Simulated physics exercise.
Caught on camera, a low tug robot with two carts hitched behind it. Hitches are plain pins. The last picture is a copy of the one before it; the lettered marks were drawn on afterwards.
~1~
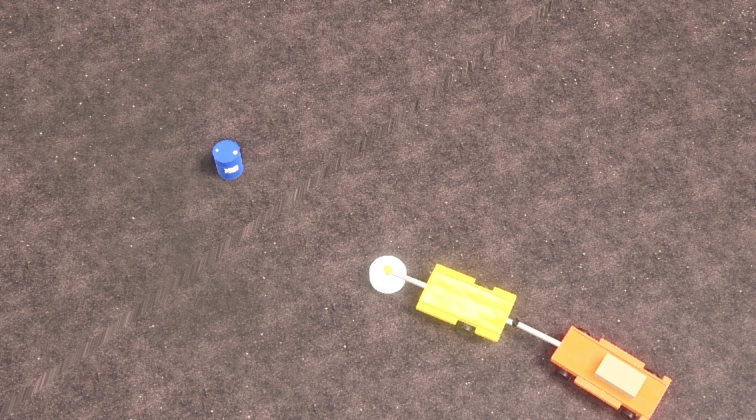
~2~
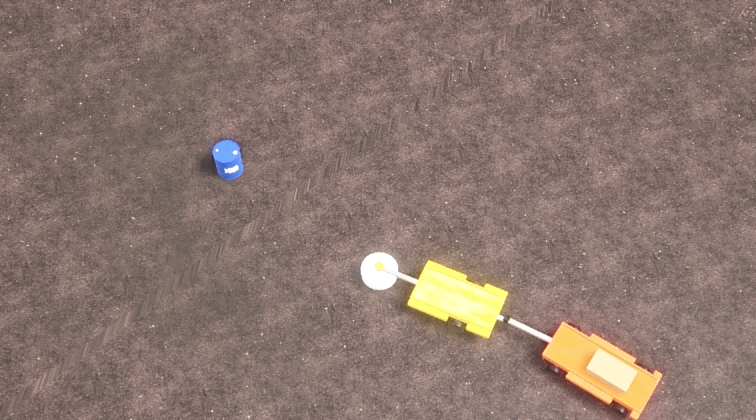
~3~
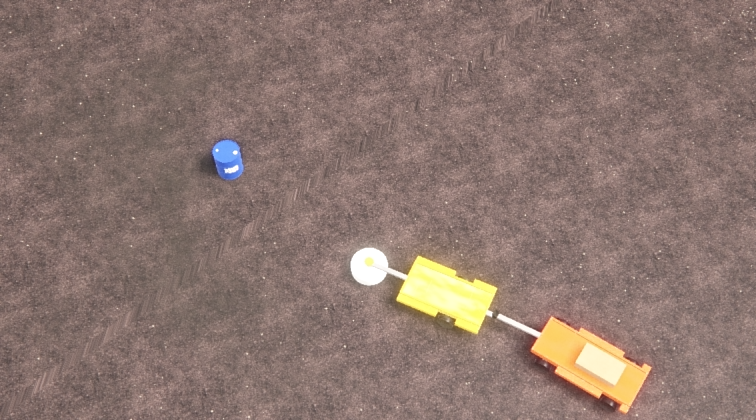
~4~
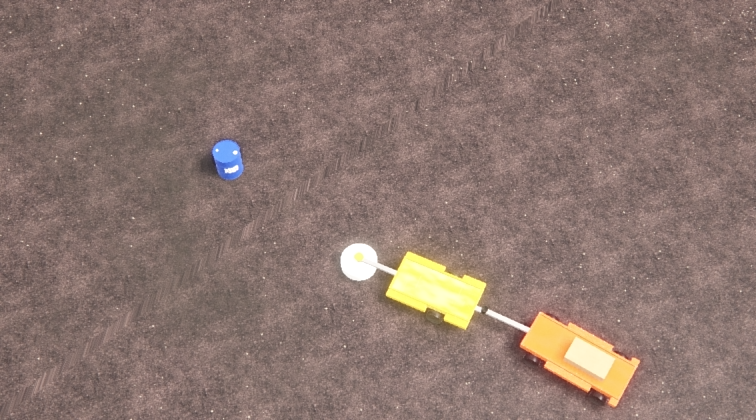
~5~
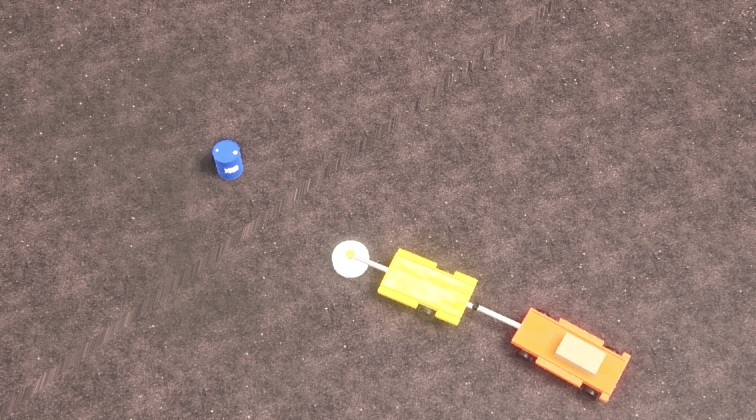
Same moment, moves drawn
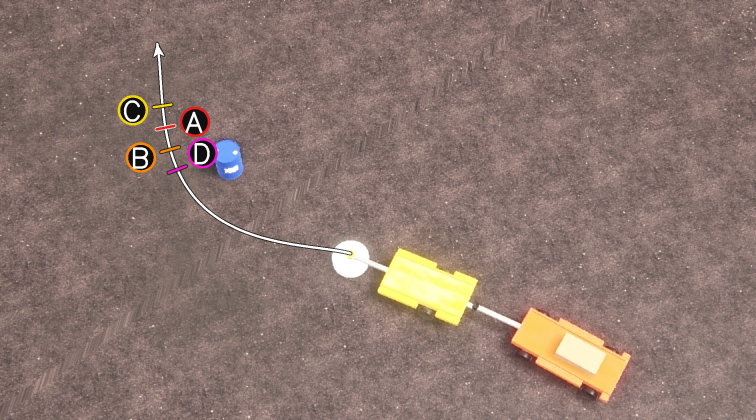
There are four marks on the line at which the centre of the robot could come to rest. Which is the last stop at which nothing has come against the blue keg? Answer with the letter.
Up to mark D.
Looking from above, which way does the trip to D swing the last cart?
Anticlockwise.
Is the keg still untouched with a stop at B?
For that mark, no.
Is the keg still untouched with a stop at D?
Yes.
On the copy, A at (165, 128); B at (170, 150); C at (163, 106); D at (177, 170); the route from (350, 253) via (186, 186) to (157, 44).
On D. First, robot (276, 246), last cart (497, 316).
Then, robot (212, 217), last cart (425, 288).
Finally, robot (179, 175), last cart (366, 270); nothing has been touched.
By contrast, A is too far, the keg has been hit; B is too far, the keg has been hit; C is too far, the keg has been hit.
